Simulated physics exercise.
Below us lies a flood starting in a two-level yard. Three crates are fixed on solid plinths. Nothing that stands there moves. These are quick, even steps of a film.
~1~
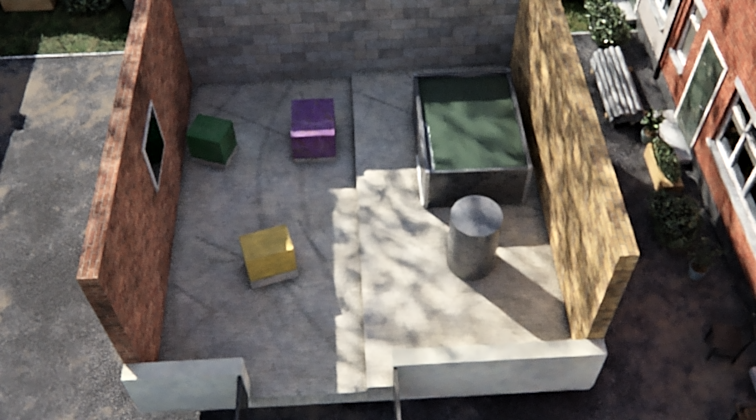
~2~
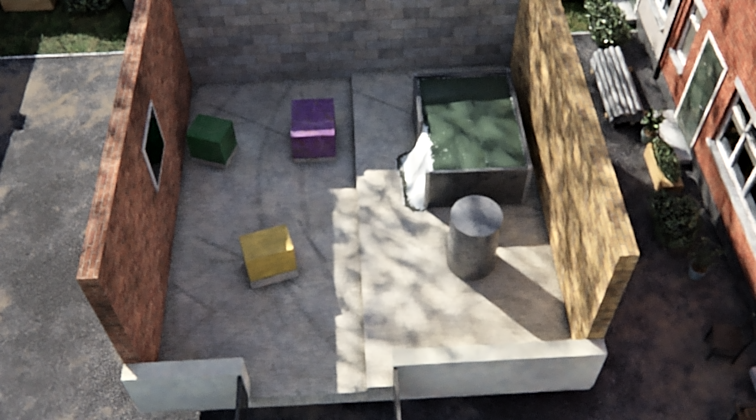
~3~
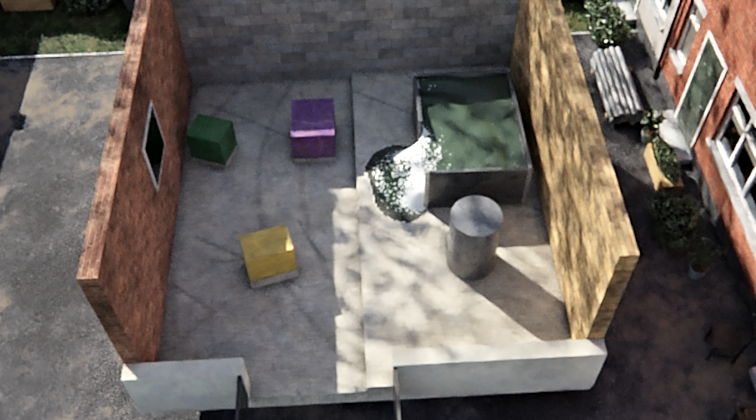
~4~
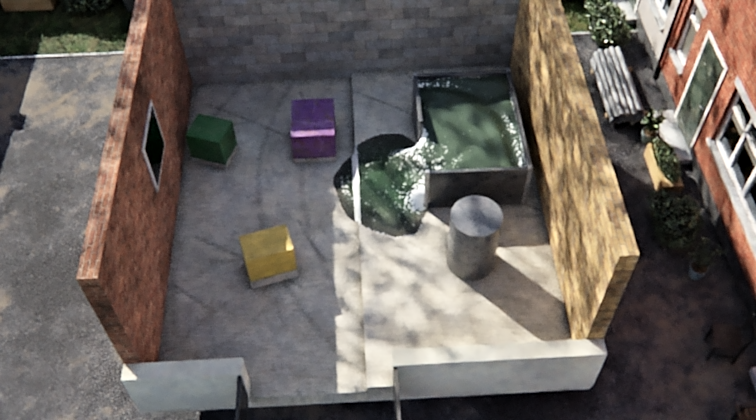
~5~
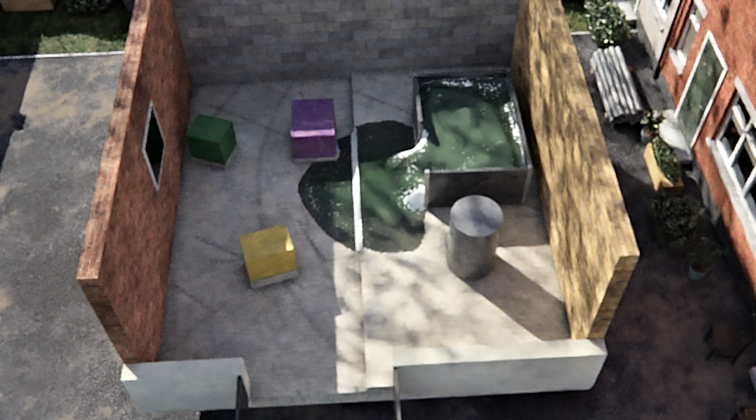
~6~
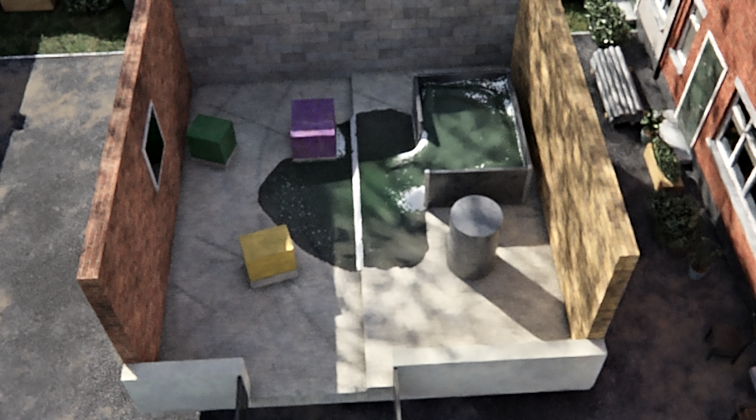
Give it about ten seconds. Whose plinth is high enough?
The purple crate is wetted; the green crate is wetted; the yellow crate is wetted.
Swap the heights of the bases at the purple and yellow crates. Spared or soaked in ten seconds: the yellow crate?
The yellow crate takes water.
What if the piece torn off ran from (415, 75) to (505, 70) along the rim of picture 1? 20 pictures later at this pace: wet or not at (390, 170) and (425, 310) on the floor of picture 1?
As listed: Free of water, not flooded.
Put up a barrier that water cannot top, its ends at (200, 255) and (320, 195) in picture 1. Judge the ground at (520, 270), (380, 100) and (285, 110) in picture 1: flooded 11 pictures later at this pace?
One after the other: Not flooded, clear, not flooded.
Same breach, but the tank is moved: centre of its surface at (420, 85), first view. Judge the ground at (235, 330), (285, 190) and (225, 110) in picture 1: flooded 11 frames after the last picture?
One after the other: Free of water, flooded, under water.
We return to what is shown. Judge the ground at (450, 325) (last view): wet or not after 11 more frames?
There: Not flooded.
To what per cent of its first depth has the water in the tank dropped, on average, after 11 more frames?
Near 46 in a hundred.
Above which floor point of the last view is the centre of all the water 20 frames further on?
At about (329, 198).
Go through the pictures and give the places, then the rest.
In the first picture, the water tank at (470, 122) is whole and still.
In the second picture, the front is at (422, 210), out from the gap at (424, 170).
In the third picture, water pours out at (424, 171) and has run to (371, 165).
In the fourth picture, the front is at (340, 177), out from the gap at (424, 172).
In the fifth picture, water pours out at (424, 172) and has run to (305, 184).
In the sixth picture, water pours out at (424, 171) and has run to (265, 203).
A moment on, water covers 35 % of the floor; the purple crate water round its plinth, the green crate water round its plinth, the yellow crate water round its plinth.
Next, water covers 55 % of the floor; the purple crate water round its plinth, the green crate water round its plinth, the yellow crate water round its plinth.
Then, water covers 55 % of the floor; the purple crate water round its plinth, the green crate water round its plinth, the yellow crate water round its plinth.
Later, water covers 65 % of the floor; the purple crate water round its plinth, the green crate water round its plinth, the yellow crate water round its plinth.
In the end, water covers 60 % of the floor; the purple crate was topped, the green crate was topped, the yellow crate was topped.
